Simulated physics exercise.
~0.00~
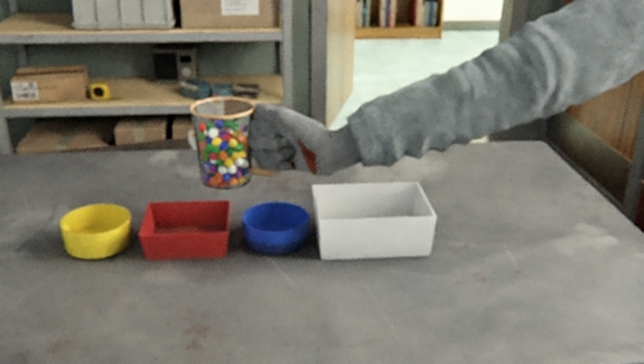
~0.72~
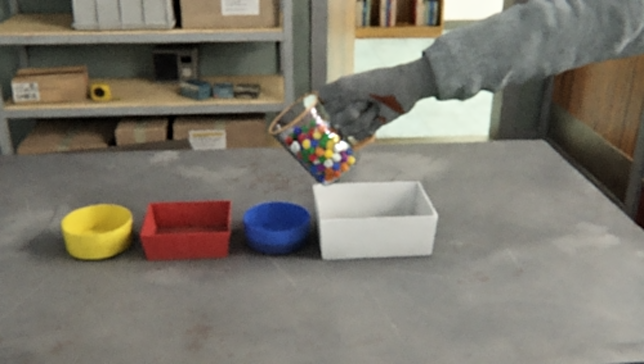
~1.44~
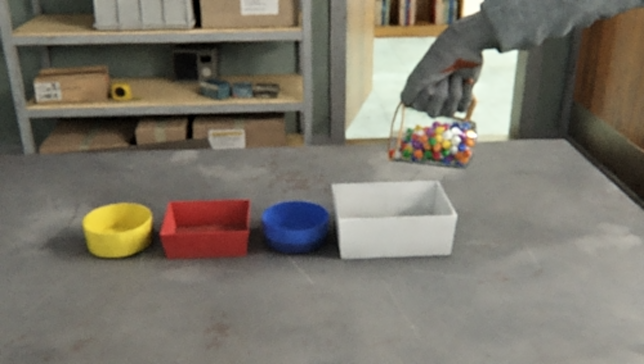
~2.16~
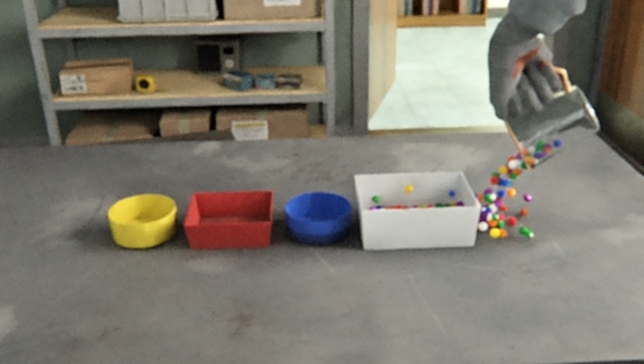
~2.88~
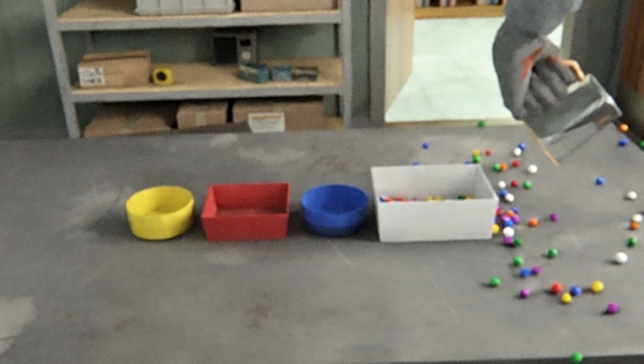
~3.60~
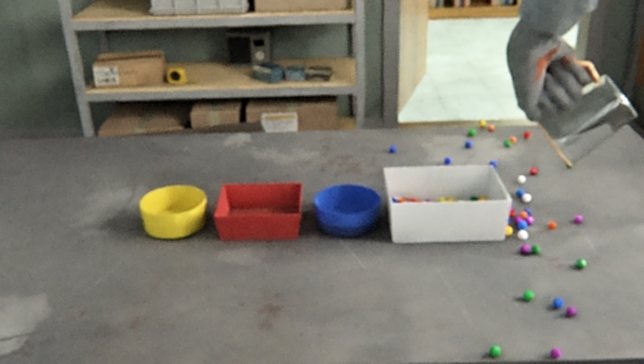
On a grey workshop table, a gloved hand tips a cup of colourful marbles, some landing in a white tin, most scattering outside.
